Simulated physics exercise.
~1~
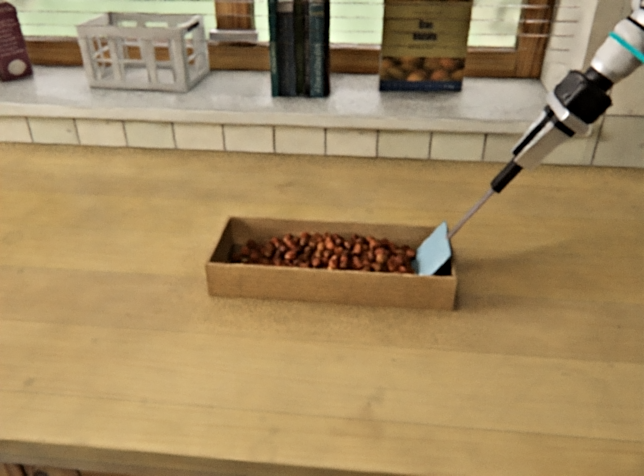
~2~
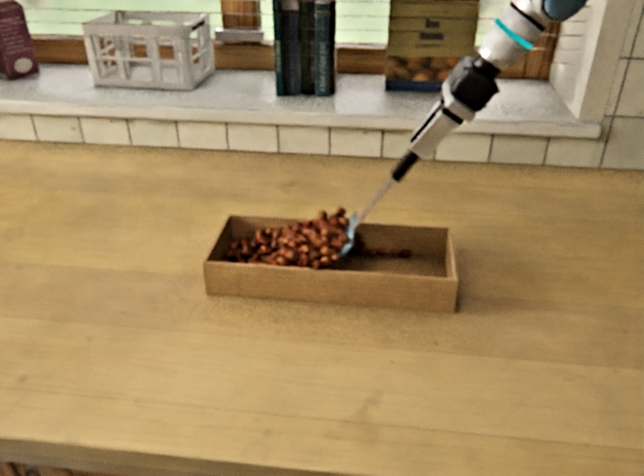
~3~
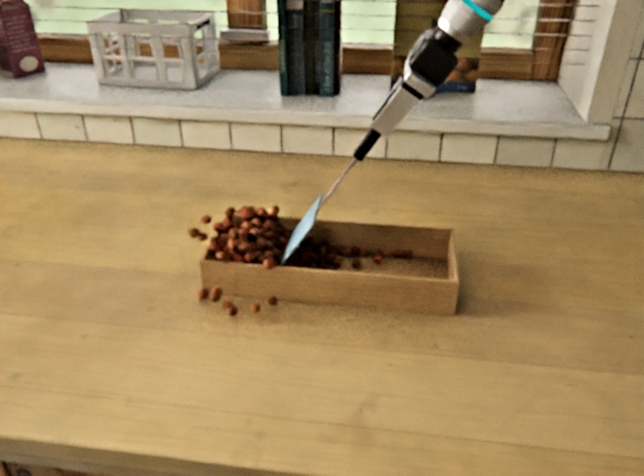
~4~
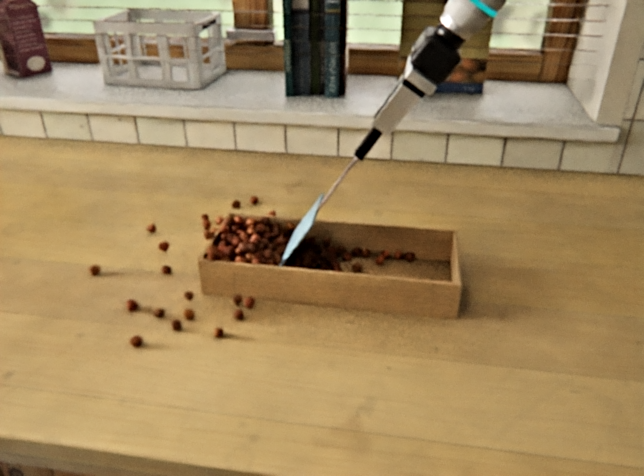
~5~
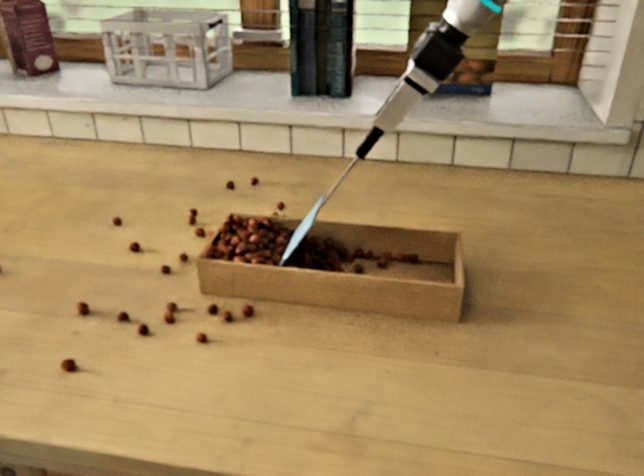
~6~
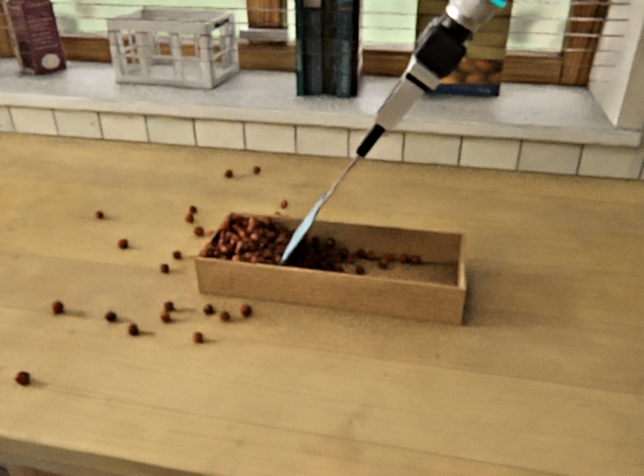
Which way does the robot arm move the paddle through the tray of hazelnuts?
The paddle moves to the left, pushing the hazelnuts towards that end of the tray.
